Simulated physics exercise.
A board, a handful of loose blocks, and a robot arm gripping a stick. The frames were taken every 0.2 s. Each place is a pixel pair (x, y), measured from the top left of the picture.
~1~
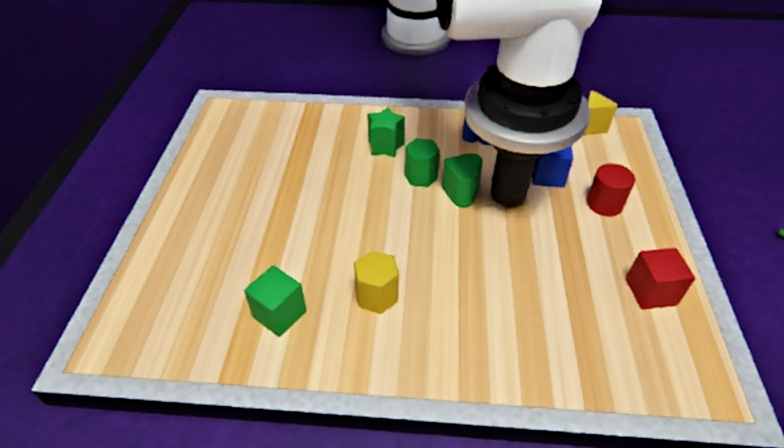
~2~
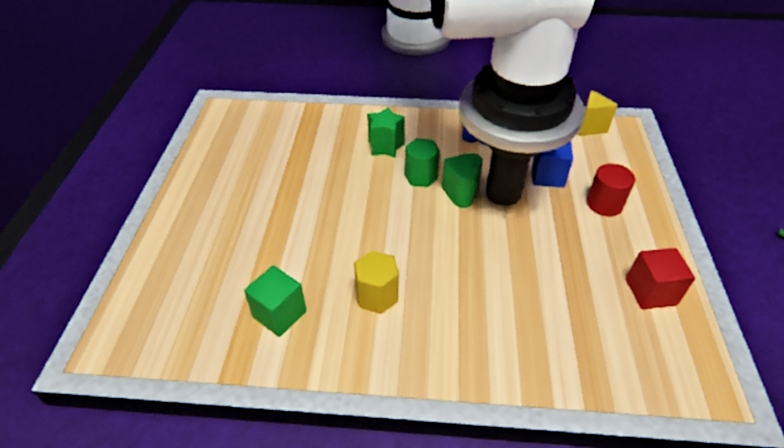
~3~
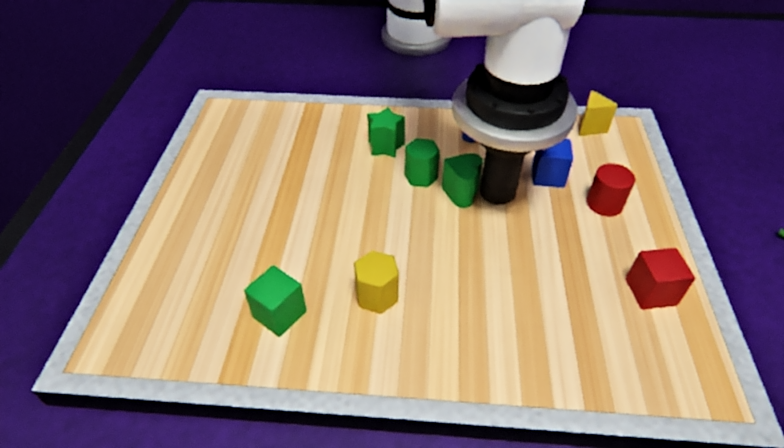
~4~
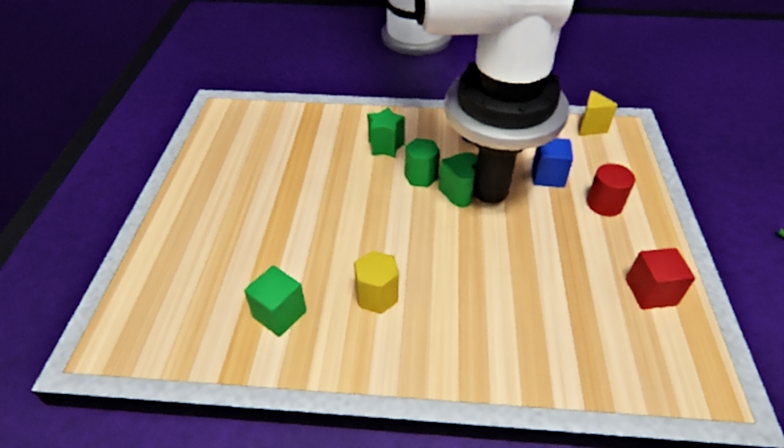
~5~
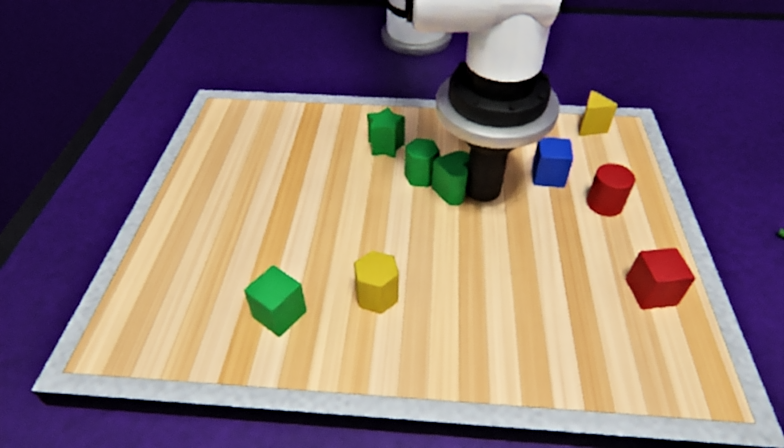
In the video, a robot arm holding a dark stick moves slowly left across a wooden board scattered with colored blocks, then nudges a green block slightly left toward a green hexagonal block, while the other blocks stay still.
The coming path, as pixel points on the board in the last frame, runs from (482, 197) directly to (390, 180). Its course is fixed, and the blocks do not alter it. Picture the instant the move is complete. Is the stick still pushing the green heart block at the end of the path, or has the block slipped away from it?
Still leading.
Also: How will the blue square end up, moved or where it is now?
Once the path is done, it remains where it sat before.
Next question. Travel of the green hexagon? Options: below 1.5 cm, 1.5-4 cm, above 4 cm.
Final distance: More than 4 cm.
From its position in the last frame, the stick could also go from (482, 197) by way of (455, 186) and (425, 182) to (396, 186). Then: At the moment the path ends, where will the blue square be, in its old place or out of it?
It is not moved.
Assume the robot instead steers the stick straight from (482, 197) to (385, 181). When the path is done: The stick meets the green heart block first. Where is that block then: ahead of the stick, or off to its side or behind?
I believe the green heart block keeps its place ahead of the stick.
On the path given first. One third of the way, stick at (450, 184); green hexagon at (403, 140), turned 40° clockwise; green heart block at (422, 158).
Two thirds of the way, stick at (420, 179); green star at (385, 116); green hexagon at (385, 135), turned 100° clockwise; green heart block at (390, 157), turned 15° anticlockwise.
At the end, stick at (390, 174); green star at (384, 114); green hexagon at (375, 132), turned 115° clockwise; green heart block at (360, 157), turned 30° anticlockwise; blue square in place.
